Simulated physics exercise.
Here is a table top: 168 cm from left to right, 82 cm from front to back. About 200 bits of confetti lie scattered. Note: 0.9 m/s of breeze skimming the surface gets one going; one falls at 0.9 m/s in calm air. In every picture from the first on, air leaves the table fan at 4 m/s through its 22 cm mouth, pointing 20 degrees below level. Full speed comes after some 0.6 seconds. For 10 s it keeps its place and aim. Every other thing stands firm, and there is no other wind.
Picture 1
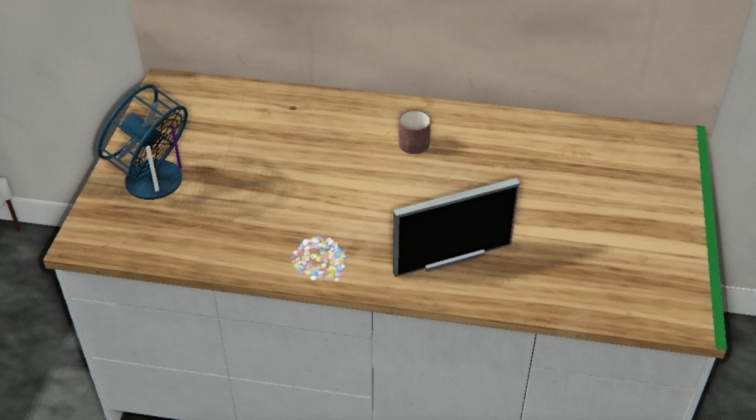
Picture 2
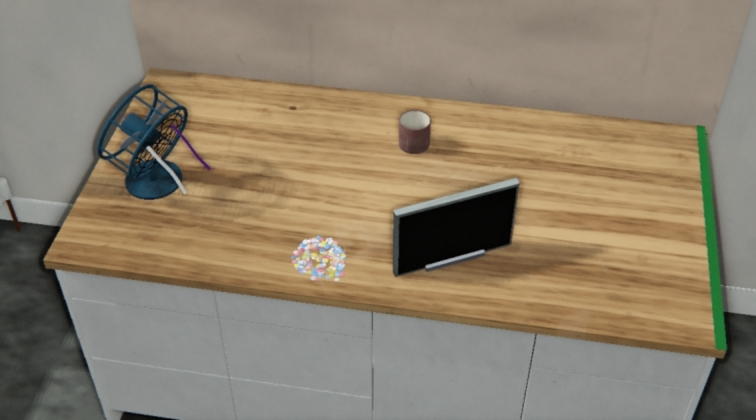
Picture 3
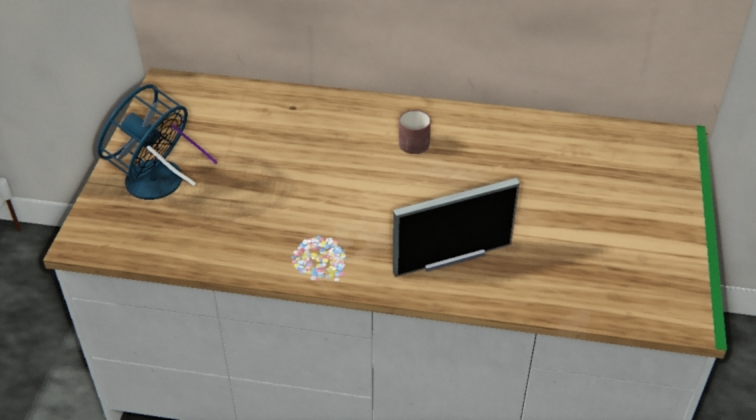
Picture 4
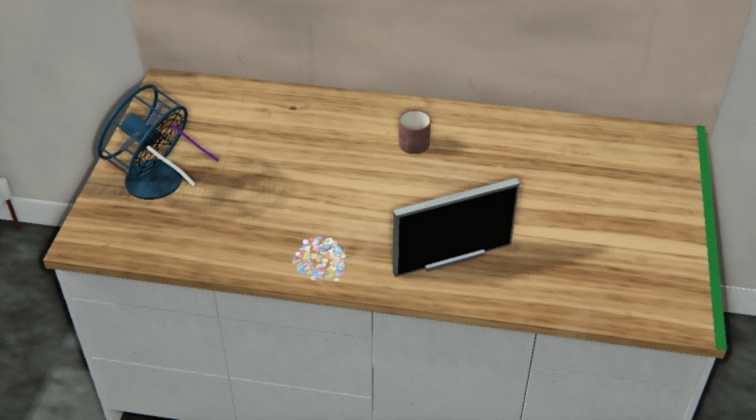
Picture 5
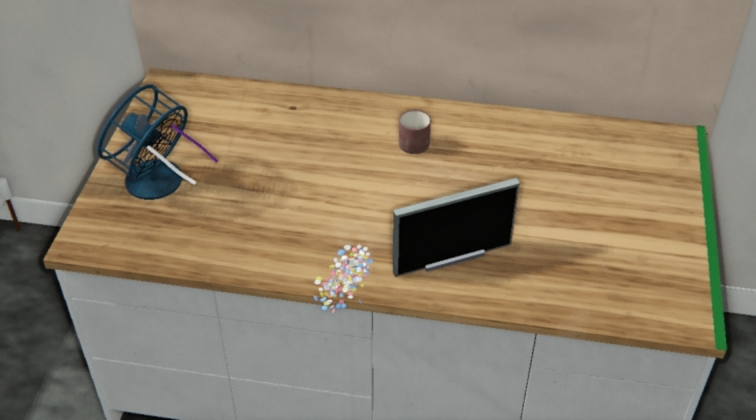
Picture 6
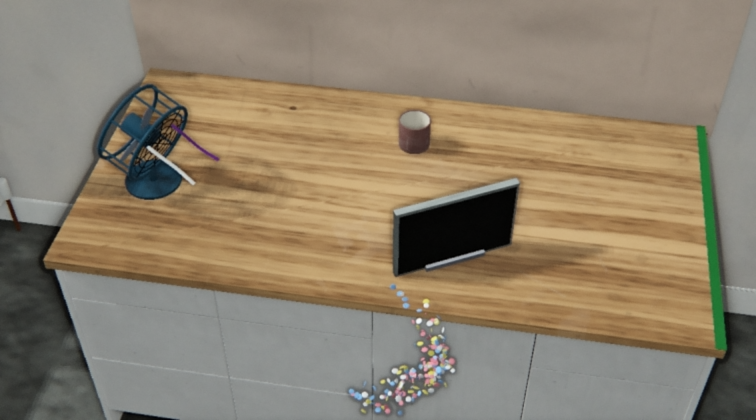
Colourful confetti lying still on a wooden counter as a fan's ribbons flutter, then sweeping off the front edge past a laptop.
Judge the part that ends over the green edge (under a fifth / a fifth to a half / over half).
The count there is a small part under one fifth.
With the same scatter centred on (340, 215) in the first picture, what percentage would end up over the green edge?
100 %.
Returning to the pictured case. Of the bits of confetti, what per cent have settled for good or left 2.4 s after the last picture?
100 %.
Then, 1.2 s after the last picture the count stands so, 6 % are over the green edge.
Then, 2.4 s after the last picture the count stands so, 8 % are over the green edge.
Then, 4.7 s after the last picture the count stands so, 8 % are over the green edge.
Then, 9.2 s after the last picture, at the end, 8 % are over the green edge.
